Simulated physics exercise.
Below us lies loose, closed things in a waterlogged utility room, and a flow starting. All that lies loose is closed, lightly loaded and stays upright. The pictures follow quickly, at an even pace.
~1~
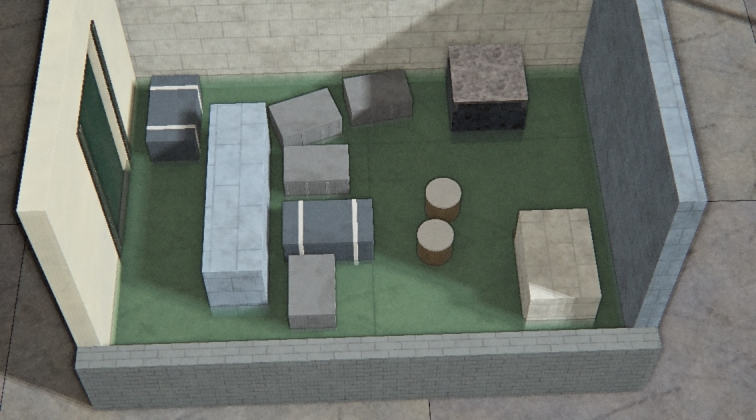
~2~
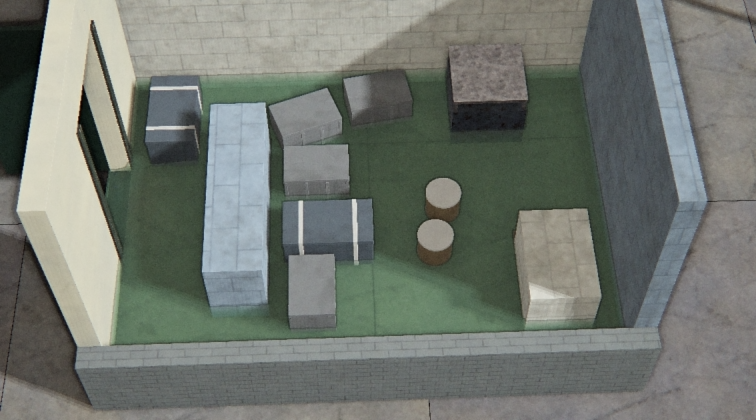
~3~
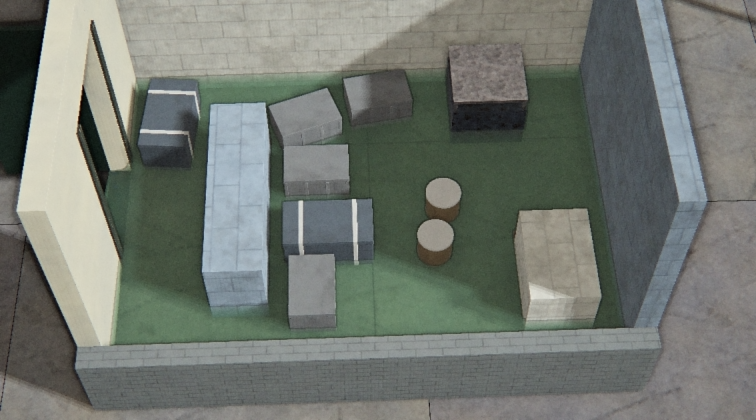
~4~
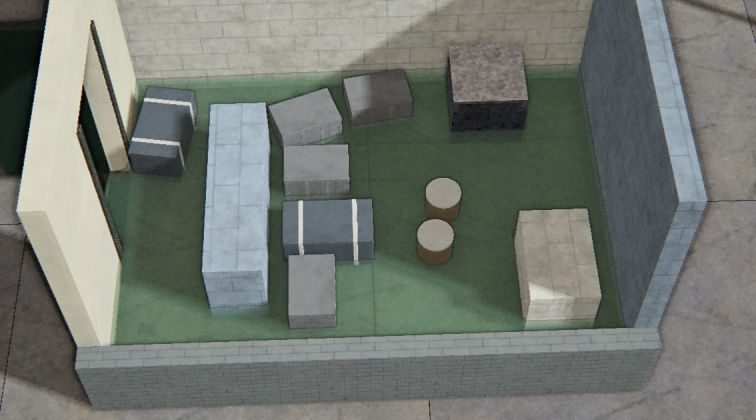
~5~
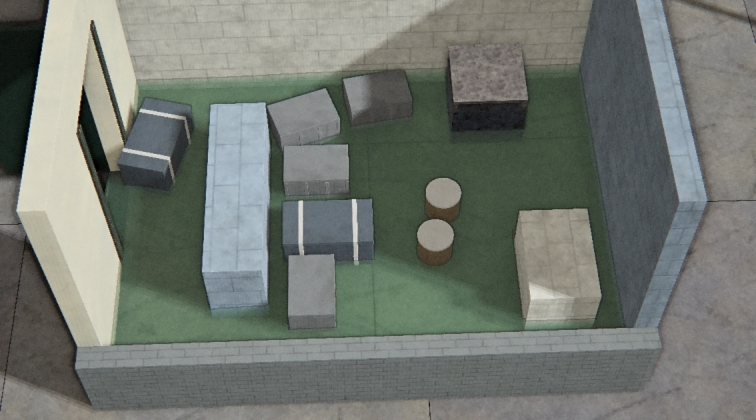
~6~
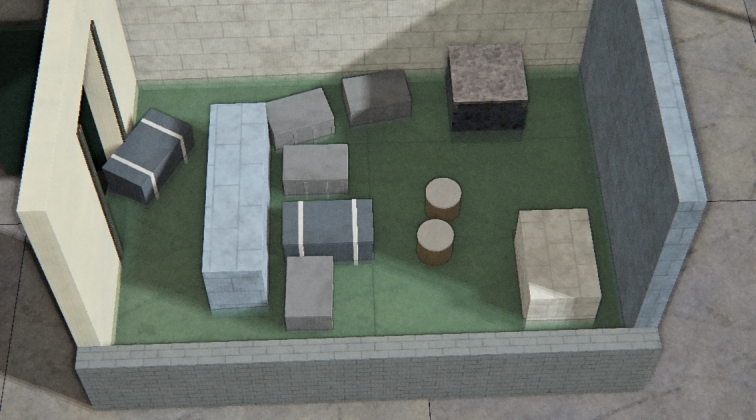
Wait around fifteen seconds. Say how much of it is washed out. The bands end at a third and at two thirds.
That comes to between one and two thirds.
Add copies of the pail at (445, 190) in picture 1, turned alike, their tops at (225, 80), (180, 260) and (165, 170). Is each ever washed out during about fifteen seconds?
In that order: Carried outside, gone, washed out.
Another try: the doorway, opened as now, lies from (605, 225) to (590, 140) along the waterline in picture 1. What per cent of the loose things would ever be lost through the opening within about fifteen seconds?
Near 40 in a hundred.
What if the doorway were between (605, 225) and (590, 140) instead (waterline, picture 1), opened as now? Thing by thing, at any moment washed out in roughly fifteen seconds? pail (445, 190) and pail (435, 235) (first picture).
As listed: Through, through.
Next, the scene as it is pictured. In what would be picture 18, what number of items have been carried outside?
1 of them.
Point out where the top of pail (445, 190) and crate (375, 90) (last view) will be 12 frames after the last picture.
At about (398, 190) and (272, 77).
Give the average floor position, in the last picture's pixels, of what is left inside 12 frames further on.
Near (288, 209).
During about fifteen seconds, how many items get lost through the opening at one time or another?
4 of them.
A moment on, 0 of 8 are out; 8 afloat.
Next, 1 of 8 are out; 7 afloat.
Later, 3 of 8 are out; 5 afloat.
In the end, 4 of 8 are out; 4 afloat.
